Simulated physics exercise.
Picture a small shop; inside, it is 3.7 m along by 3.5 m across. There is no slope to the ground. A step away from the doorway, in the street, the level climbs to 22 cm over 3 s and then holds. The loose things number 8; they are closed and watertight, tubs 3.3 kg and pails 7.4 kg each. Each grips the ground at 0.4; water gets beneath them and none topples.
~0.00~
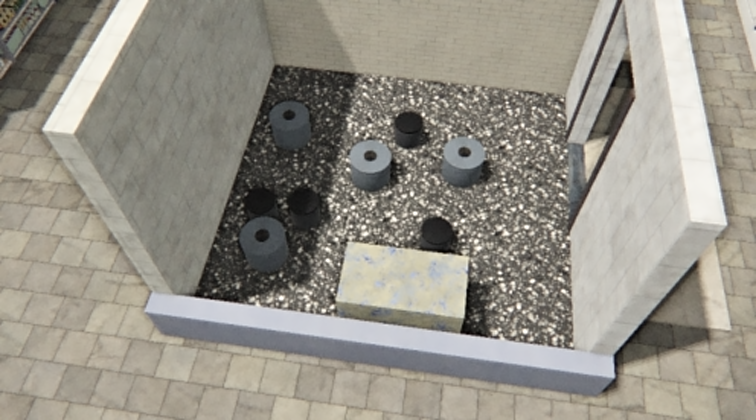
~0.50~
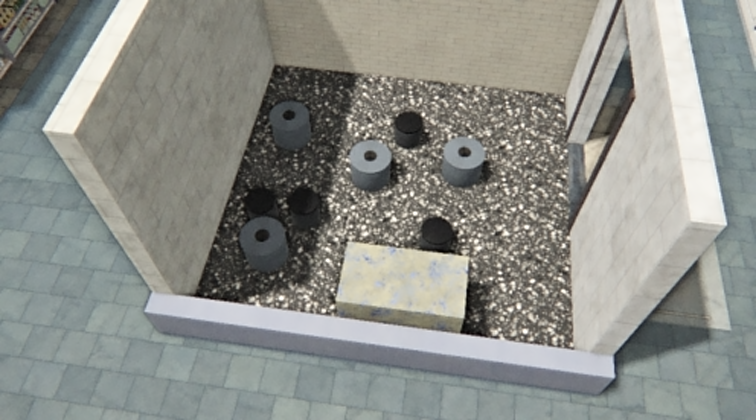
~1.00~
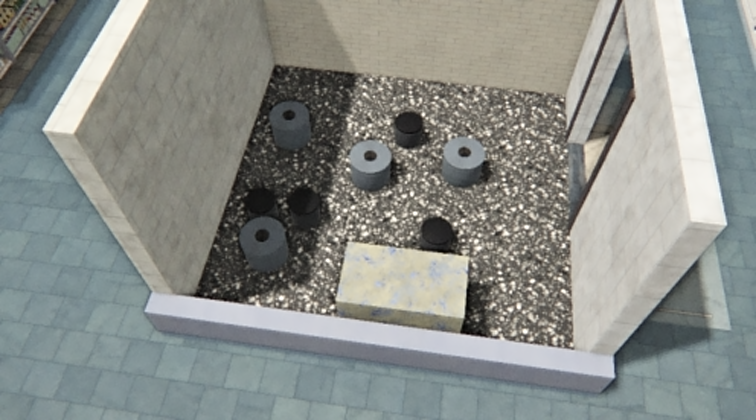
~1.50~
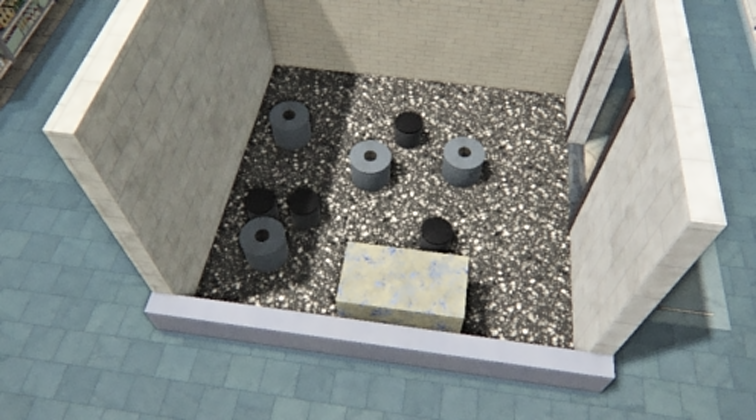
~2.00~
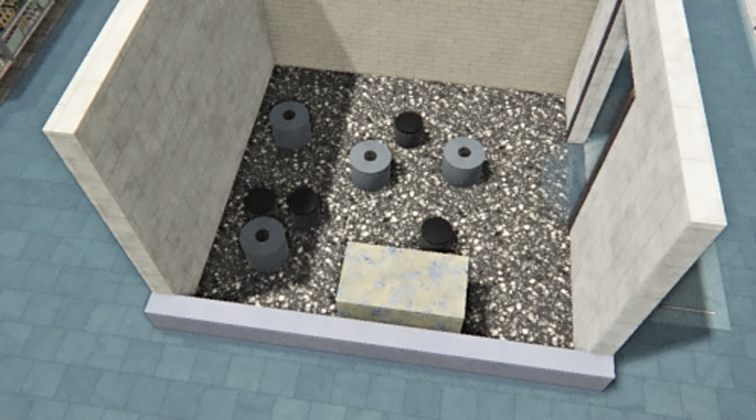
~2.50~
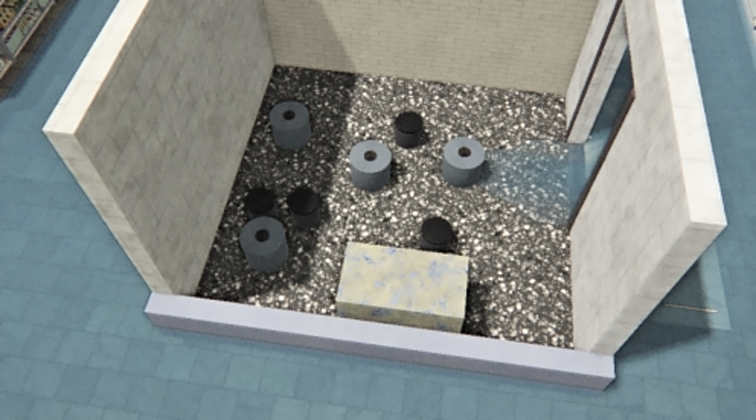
Water spreading over the paving around a small roofless shop, then fanning through the right-hand doorway across the speckled floor among unmoving tubs.
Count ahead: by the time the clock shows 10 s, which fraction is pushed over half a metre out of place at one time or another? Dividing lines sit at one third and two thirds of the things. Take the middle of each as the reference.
My call: Two thirds or more of them.
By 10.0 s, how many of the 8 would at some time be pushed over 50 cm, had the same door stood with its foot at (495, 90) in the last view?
Result: 6.
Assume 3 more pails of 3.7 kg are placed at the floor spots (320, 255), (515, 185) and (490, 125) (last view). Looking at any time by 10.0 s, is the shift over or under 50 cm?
Result, in listed order: Exceeded / exceeded / exceeded.
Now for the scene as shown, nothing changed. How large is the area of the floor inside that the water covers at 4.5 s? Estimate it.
That flooded area is roughly 8.5 m2.
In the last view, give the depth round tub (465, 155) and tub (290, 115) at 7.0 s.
I'd estimate 12 cm for the first and 11 cm for the second.
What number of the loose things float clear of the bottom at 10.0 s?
By my count, 8.
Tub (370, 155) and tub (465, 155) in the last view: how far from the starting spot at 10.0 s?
First 140 cm, then 150 cm.
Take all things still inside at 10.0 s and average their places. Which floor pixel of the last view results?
The centre sits near (297, 217).
After 3.5 s 1 of 8 are over 50 cm from their spots; 0 afloat.
After 4.5 s 2 of 8 are over 50 cm from their spots; 1 afloat.
After 7.0 s 4 of 8 are over 50 cm from their spots; 5 afloat.
After 10.0 s 6 of 8 are over 50 cm from their spots, and 7 have been at some point; 8 afloat.
